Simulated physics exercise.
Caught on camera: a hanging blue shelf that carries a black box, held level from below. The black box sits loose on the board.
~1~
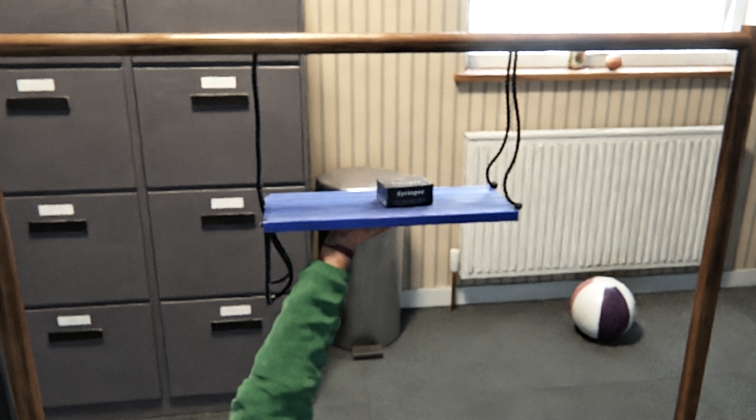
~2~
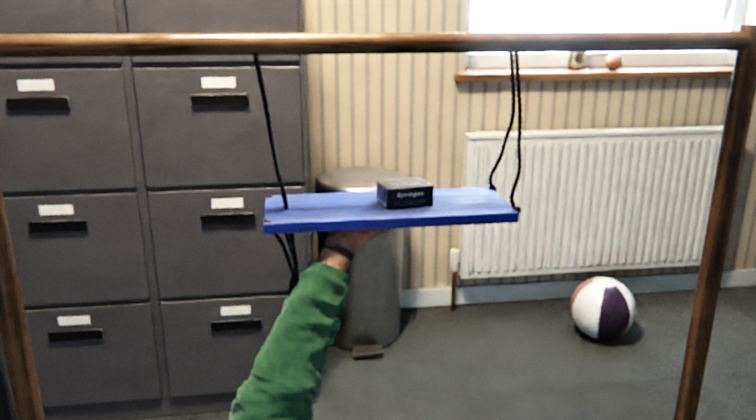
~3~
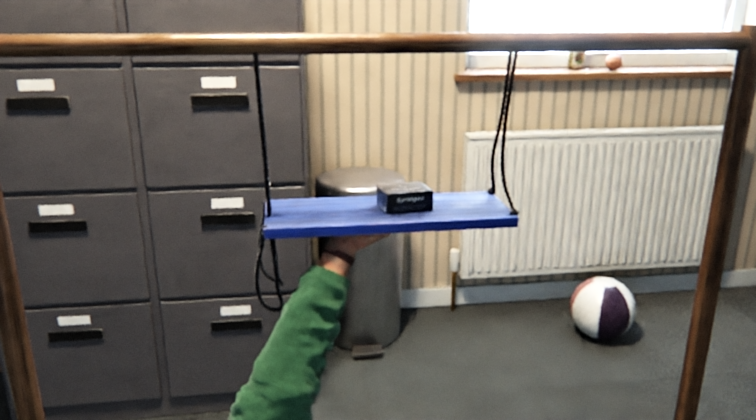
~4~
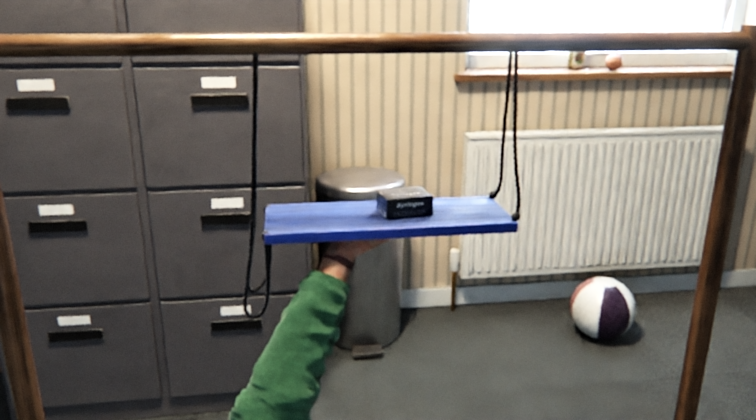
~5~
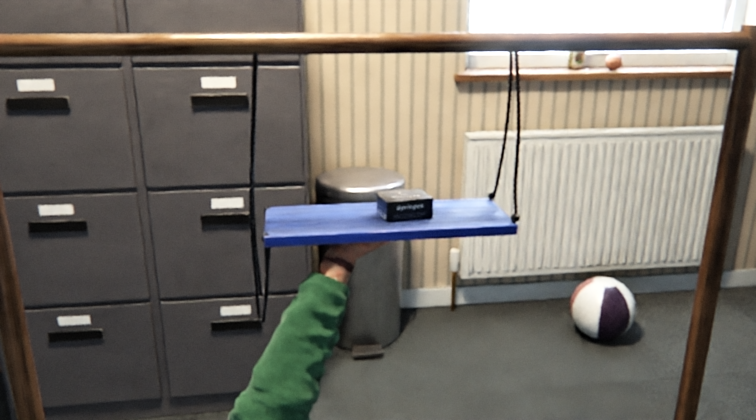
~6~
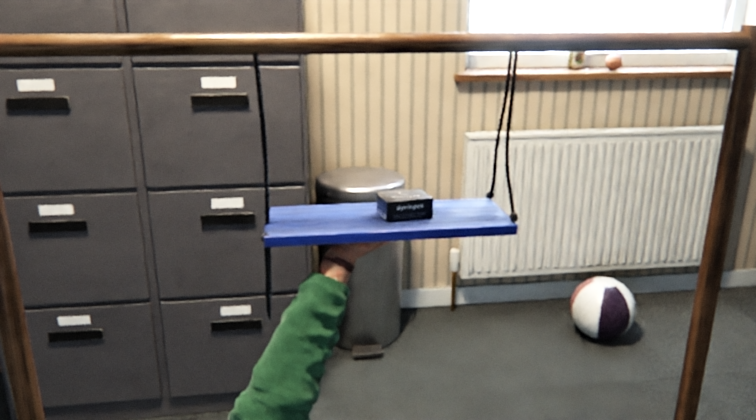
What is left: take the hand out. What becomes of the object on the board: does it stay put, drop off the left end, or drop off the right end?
It drops off the left end.
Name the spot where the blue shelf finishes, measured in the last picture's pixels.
When things settle, its middle is close to (418, 300).
Then, 0.62 s later than the last view, board tipped 47° down to the left; box falling.
Then, 1.22 s later than the last view, board tipped 50° down to the left; box on the floor.
Finally, board tipped 51° down to the left; box on the floor. The black box falls from the left end.
